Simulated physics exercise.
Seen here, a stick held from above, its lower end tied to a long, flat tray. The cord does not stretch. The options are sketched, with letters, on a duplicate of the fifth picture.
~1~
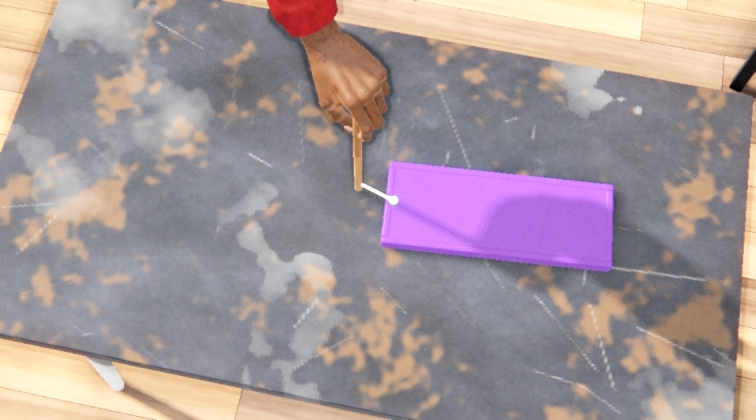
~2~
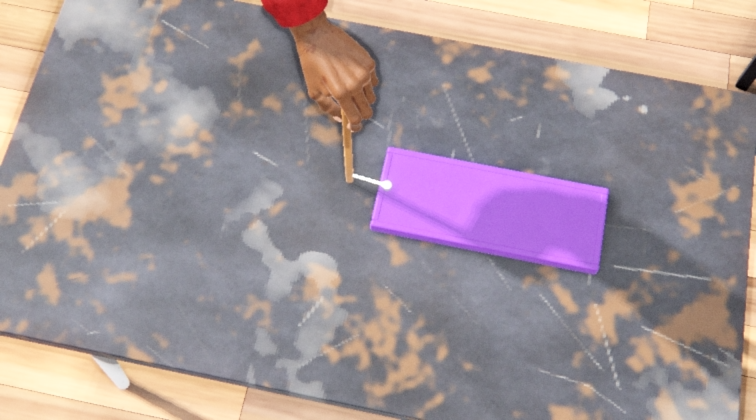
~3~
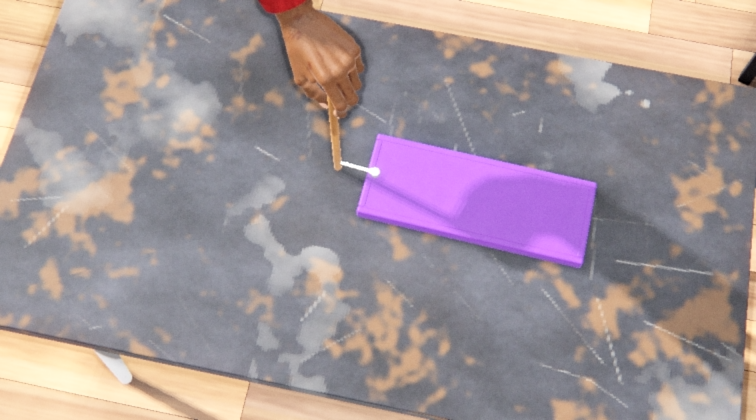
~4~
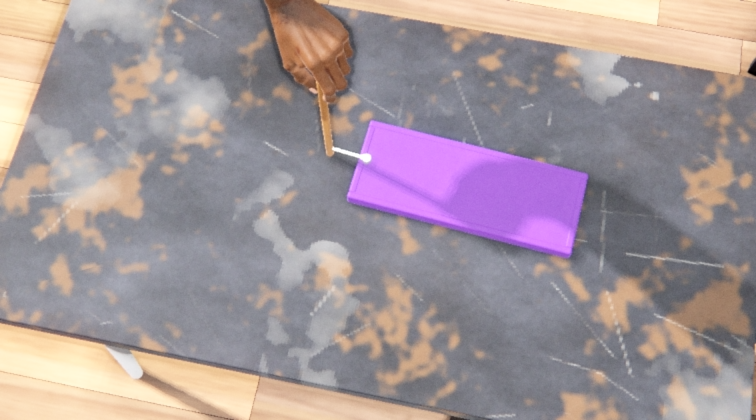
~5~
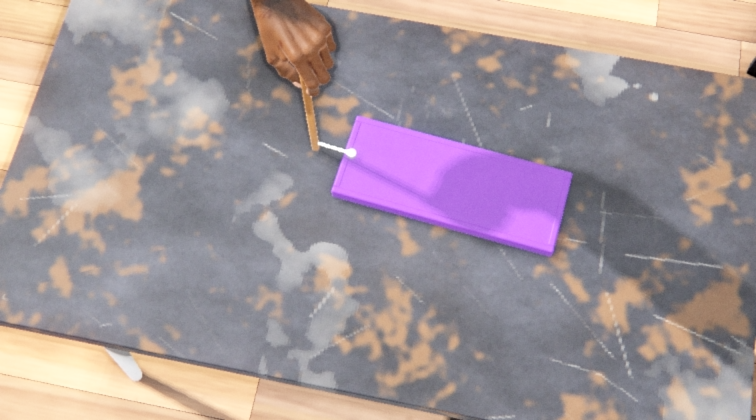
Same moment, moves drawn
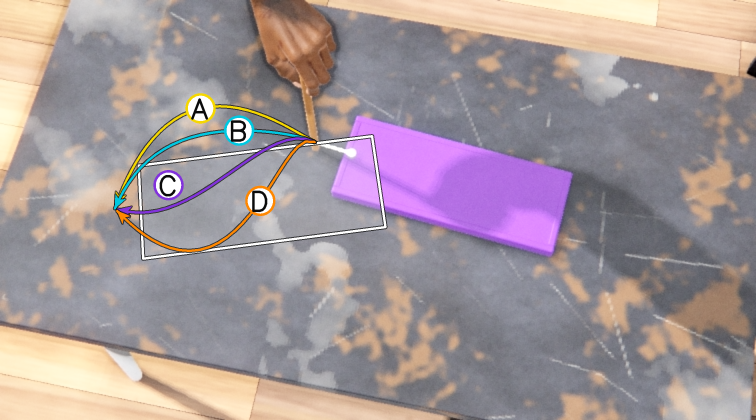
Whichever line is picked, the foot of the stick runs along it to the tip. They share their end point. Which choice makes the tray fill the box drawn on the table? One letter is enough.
C is the one.
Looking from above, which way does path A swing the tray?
It turns anticlockwise.
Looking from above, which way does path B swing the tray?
On that path, anticlockwise.
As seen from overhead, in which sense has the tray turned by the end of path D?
It turns anticlockwise.
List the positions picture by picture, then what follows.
Purple tray (499, 213), in the first frame.
Purple tray (491, 206), in the second frame.
Purple tray (478, 197), in the third frame.
Purple tray (468, 185), in the fourth frame.
Purple tray (452, 182), in the fifth frame.
On the copy, A from (315, 142) via (192, 111) to (116, 206); B from (315, 142) via (201, 135) to (115, 209); C from (315, 142) via (220, 180) to (118, 210); D from (315, 142) via (227, 237) to (117, 211); the outline at (260, 196).
On C. First, foot of the stick (247, 162), middle of the tray (390, 173).
Then, foot of the stick (180, 205), middle of the tray (325, 183).
Finally, foot of the stick (116, 209), middle of the tray (261, 193); it lies in the outline.
By contrast, A leaves its middle at (253, 161); B leaves its middle at (256, 170); D leaves its middle at (261, 214).
